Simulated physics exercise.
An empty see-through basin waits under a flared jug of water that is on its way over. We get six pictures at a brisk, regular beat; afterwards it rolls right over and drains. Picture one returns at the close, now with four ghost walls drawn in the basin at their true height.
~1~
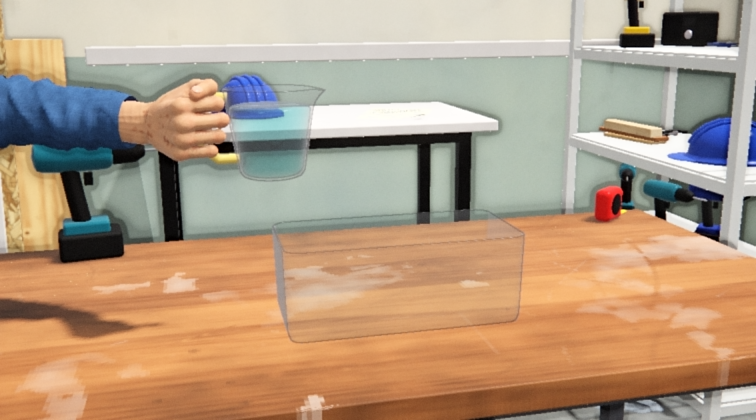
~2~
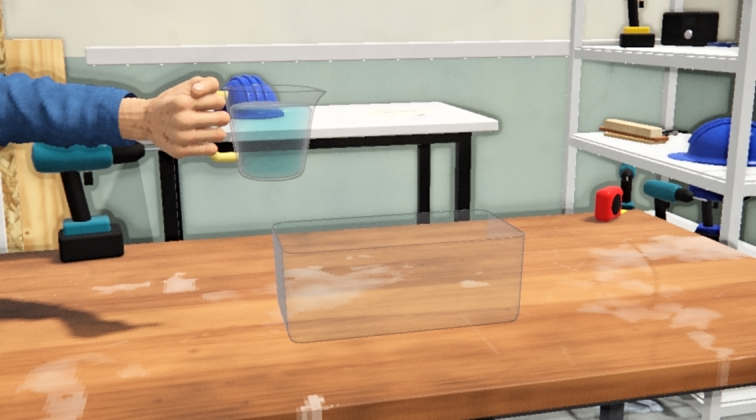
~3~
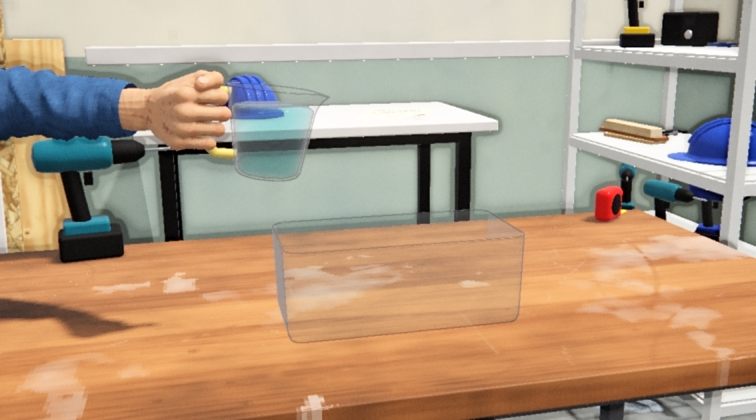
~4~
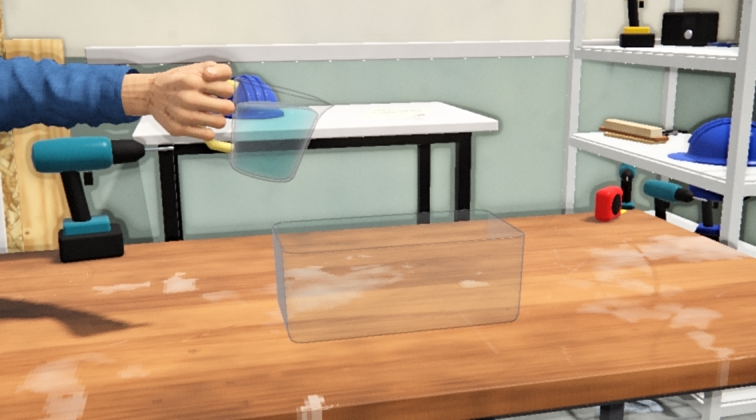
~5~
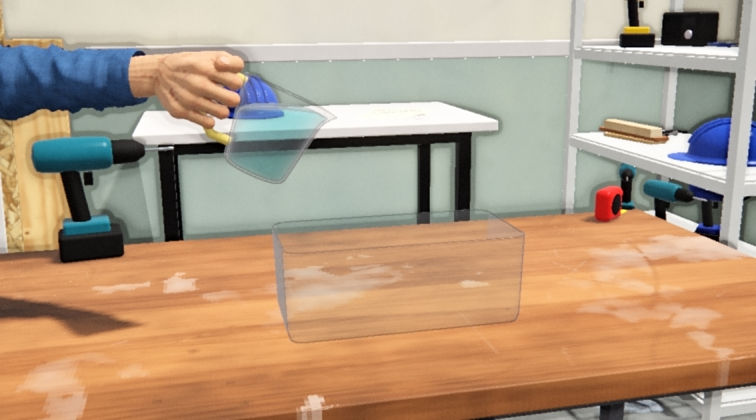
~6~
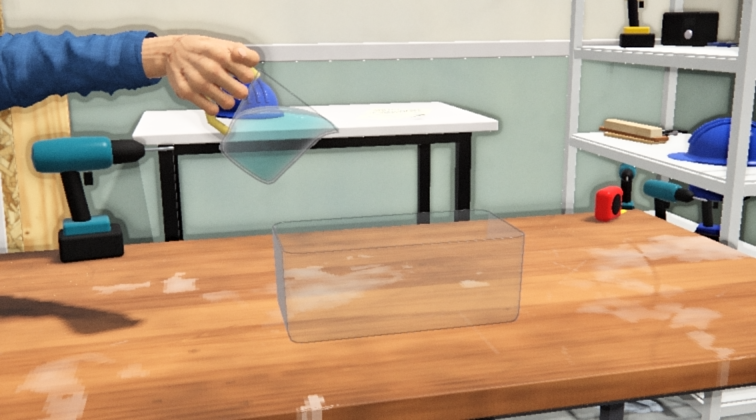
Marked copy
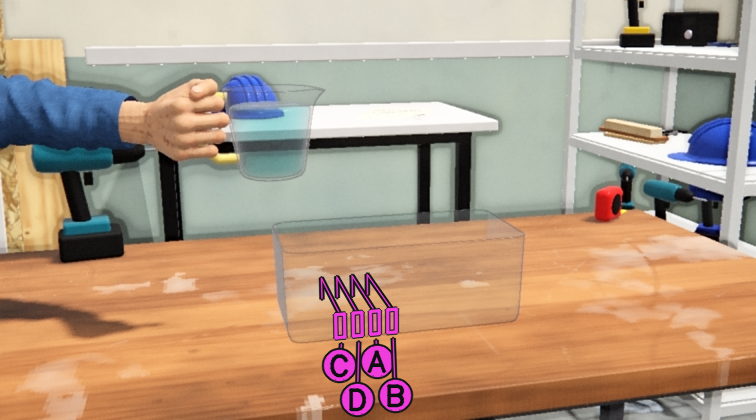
A hand in a blue sleeve held a clear jug of bluish water above an empty see-through basin on a wooden workbench, then tilted it steadily to the right until the water reached its lip.
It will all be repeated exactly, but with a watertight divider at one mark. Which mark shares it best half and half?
Choose B.
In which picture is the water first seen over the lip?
In picture 6.
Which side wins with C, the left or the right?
More ends on the right.
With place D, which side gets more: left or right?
More ends on the right.
On the marked copy, A at (376, 340); B at (393, 338); C at (341, 344); D at (358, 342).
If A is chosen, about 12 % ends left of the wall and 87 % right of it.
If B is chosen, about 52 % ends left of the wall and 47 % right of it.
If C is chosen, about 7 % ends left of the wall and 92 % right of it.
If D is chosen, about 6 % ends left of the wall and 92 % right of it.
